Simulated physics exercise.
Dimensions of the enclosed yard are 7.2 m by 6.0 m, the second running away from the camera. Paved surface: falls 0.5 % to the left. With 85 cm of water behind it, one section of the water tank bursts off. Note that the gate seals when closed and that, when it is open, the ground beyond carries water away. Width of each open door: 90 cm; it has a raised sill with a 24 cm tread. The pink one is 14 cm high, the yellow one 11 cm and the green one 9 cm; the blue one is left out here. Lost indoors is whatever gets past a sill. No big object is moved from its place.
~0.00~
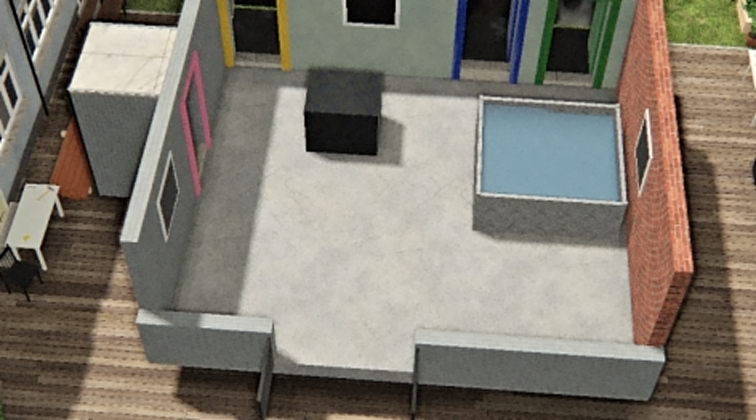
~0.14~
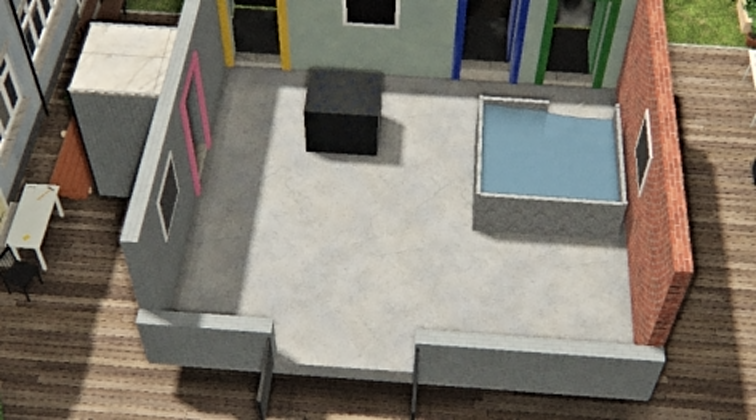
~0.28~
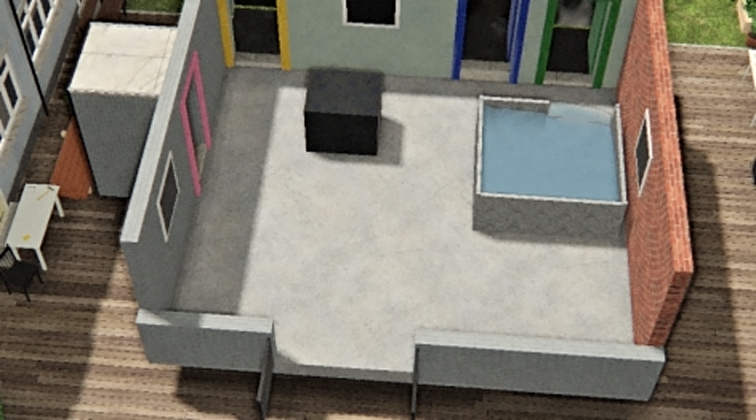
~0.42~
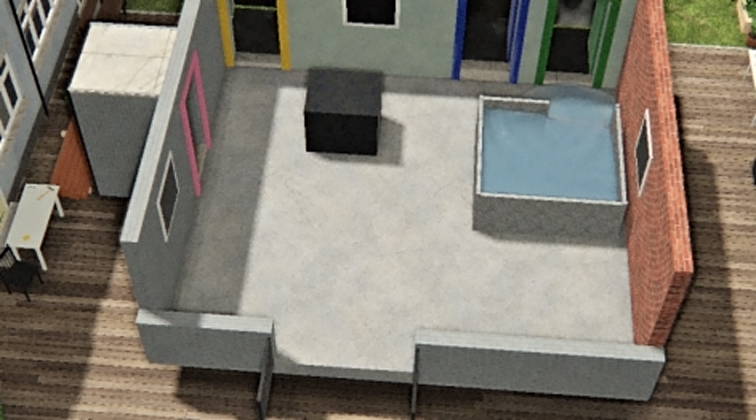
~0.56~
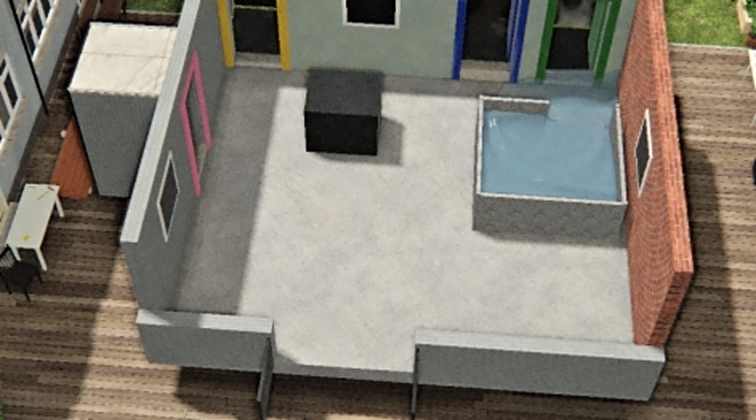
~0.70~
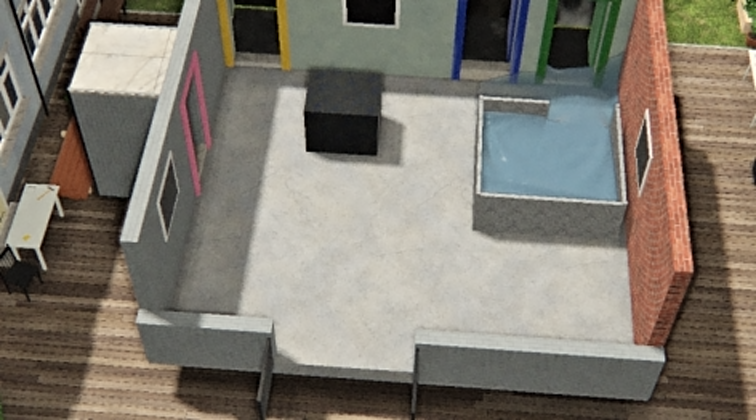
A paved, walled yard on wooden decking is seen from high above by a still camera. A black block stands near the pale green back wall with its yellow, blue and green door surrounds, a pink one is on the left, and a raised tank of blue water sits by the red brick wall. Part of the tank's far side opens, and water pours out toward the back wall, reaching the blue door.
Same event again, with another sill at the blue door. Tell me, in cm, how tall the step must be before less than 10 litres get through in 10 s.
It would have to be roughly 12.5 cm high.
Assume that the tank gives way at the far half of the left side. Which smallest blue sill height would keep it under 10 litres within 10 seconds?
The answer is some 5.5 cm.
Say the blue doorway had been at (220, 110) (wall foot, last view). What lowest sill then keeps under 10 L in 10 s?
Roughly 16 cm, give or take.
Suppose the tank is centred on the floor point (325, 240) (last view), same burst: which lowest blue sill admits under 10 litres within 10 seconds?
Roughly 25 centimetres.
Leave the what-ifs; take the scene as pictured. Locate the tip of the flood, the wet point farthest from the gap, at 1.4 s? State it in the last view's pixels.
Somewhere near the pixel (381, 76).
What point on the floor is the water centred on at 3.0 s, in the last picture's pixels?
The water's centre is at about (524, 154).
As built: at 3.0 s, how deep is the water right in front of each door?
Centimetres: Pink = 0, blue = 14, yellow = 3, green = 37.
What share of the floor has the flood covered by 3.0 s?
I'd say near 30 percent is wet.
After 1.4 s water covers 10 % of the floor, deepest (68 cm) near (607, 89); 12 cm at the blue door, 0 litres in over its 26 cm sill.
After 3.0 s water covers 30 % of the floor, deepest (39 cm) near (548, 86); 14 cm at the blue door, 0 litres in over its 26 cm sill.
After 10.0 s water covers 95 % of the floor, deepest (12 cm) near (609, 126); 7 cm at the blue door, 0 litres in over its 26 cm sill.
At the blue door as built, the water arrived by 0.7 s and peaked near 15 cm at 3.2 s.
Run again over the same 10 s with other heights there, 23 litres in over 10 cm, 6 litres over 14 cm. The limit of 10 litres is kept from about 12.5 cm up.
